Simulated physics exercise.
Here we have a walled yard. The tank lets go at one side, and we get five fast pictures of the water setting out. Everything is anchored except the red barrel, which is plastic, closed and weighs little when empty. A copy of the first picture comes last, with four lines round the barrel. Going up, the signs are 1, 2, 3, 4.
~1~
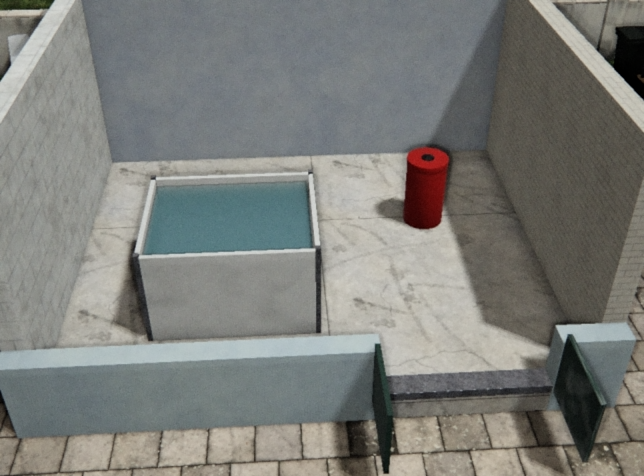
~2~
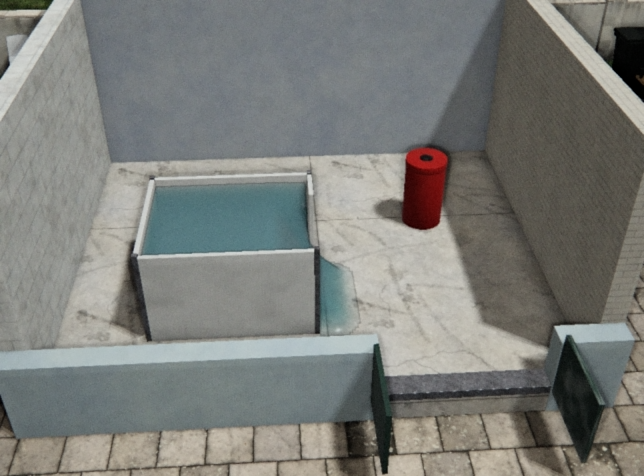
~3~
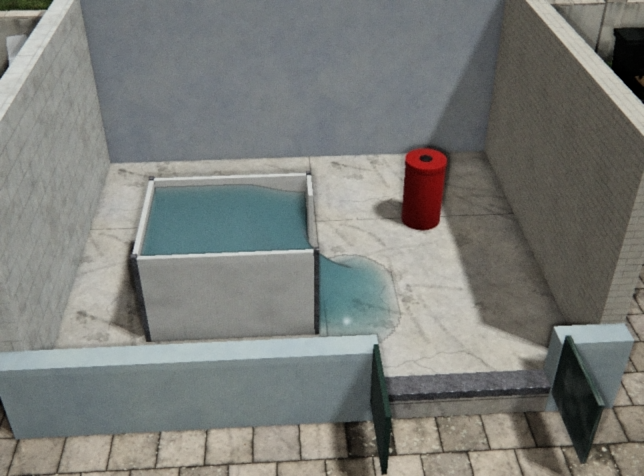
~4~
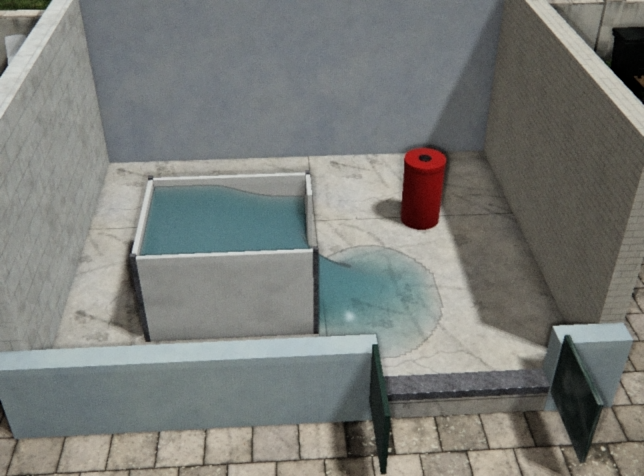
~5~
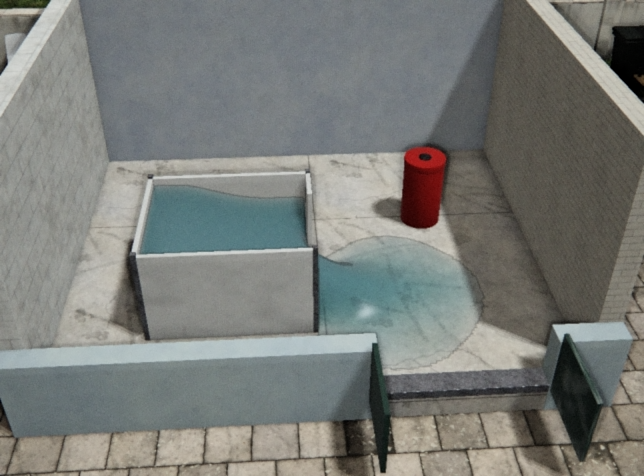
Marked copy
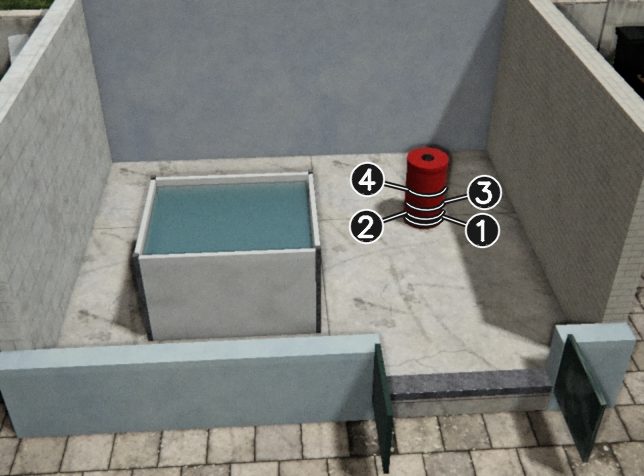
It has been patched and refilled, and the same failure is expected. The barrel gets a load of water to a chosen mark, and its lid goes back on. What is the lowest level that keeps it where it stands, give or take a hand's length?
2.
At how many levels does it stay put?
Three of them.
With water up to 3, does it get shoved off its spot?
No, not at all.
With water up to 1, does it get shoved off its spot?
Yes.
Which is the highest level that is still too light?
That would be 1.
In white, 1 at (426, 224); 2 at (427, 219); 3 at (428, 210); 4 at (429, 195); from the bottom up 1, 2, 3, 4.
Choosing 1, it is pushed about half its own width away.
Choosing 2, it does not move.
Choosing 3, it does not move.
Choosing 4, it does not move.
